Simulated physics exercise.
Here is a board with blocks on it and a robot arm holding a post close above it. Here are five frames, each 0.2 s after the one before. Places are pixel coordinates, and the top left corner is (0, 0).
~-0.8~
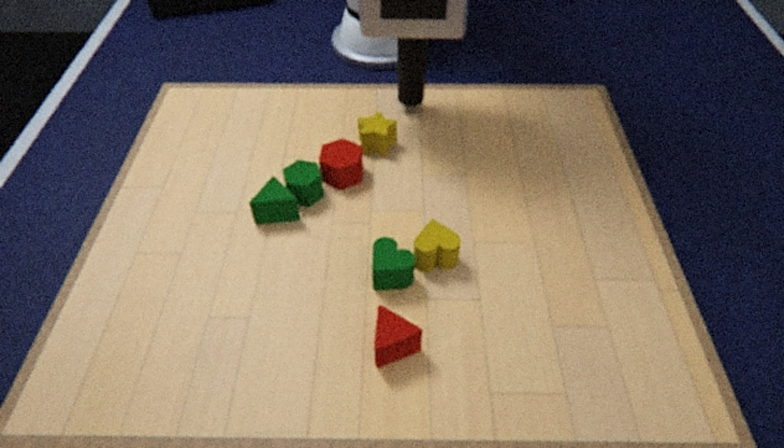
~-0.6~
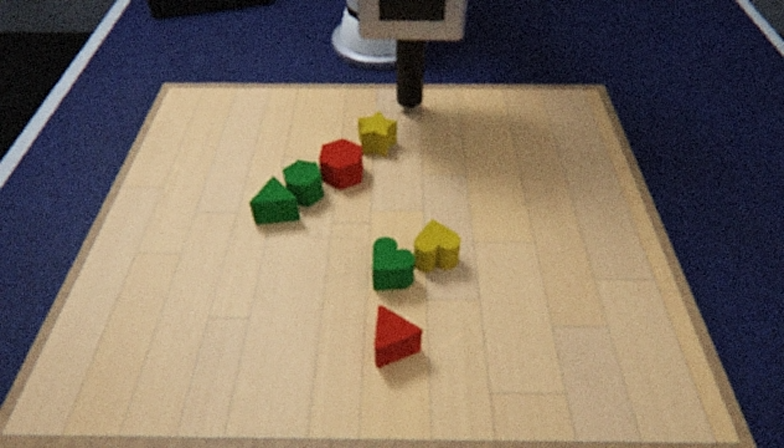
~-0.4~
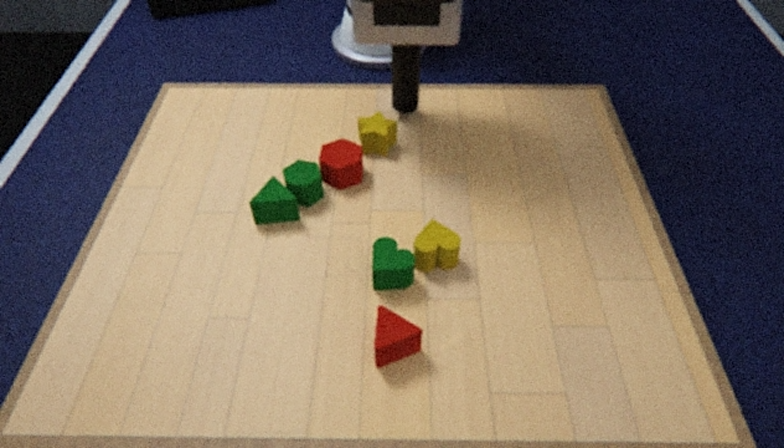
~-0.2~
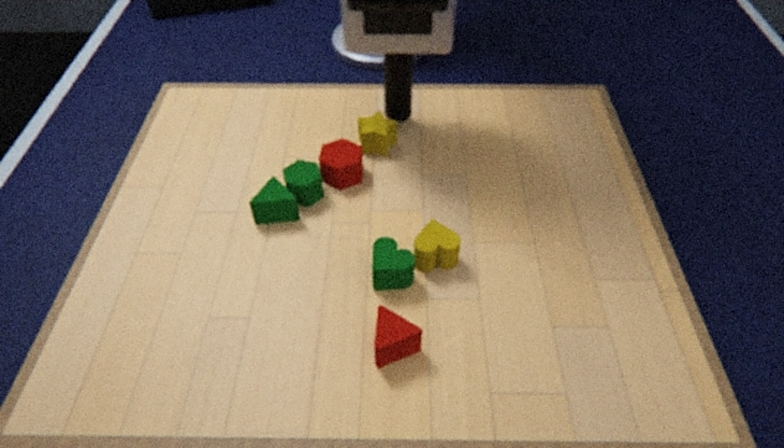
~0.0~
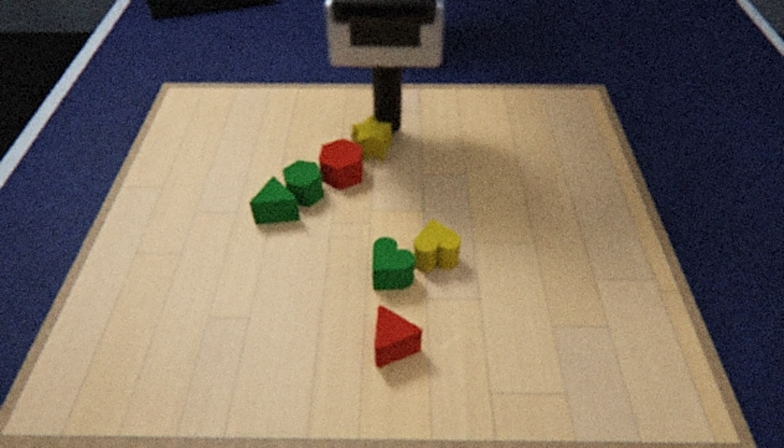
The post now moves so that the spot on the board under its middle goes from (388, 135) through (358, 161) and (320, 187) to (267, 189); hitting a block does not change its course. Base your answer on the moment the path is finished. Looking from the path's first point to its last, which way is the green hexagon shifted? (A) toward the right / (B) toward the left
(A)
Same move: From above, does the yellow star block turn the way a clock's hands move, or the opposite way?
Counterclockwise rotation.
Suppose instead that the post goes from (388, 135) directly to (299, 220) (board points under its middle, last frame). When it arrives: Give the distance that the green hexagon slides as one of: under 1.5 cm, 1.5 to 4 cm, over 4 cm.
It moves between 1.5 and 4 cm.
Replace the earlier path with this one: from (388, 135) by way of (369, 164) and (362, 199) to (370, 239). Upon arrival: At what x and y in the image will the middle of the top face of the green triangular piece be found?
It sits at (246, 202).
The first path, step by step. One third of the way, post (356, 154); green triangular piece (257, 199), turned 25° anticlockwise; green hexagon (280, 180), turned 10° clockwise; red hexagon (321, 178), turned 50° clockwise; yellow star block (352, 160), turned 30° anticlockwise.
Two thirds of the way, post (318, 179); green triangular piece (251, 202), turned 20° anticlockwise; green hexagon (275, 182), turned 25° clockwise; red hexagon (309, 199), turned 90° clockwise; yellow star block (344, 179), turned 80° anticlockwise.
At the end, post (265, 181); green triangular piece (233, 214), turned 50° anticlockwise; green hexagon (239, 190), turned 15° anticlockwise; red hexagon (309, 199), turned 90° clockwise; yellow star block (344, 179), turned 80° anticlockwise.
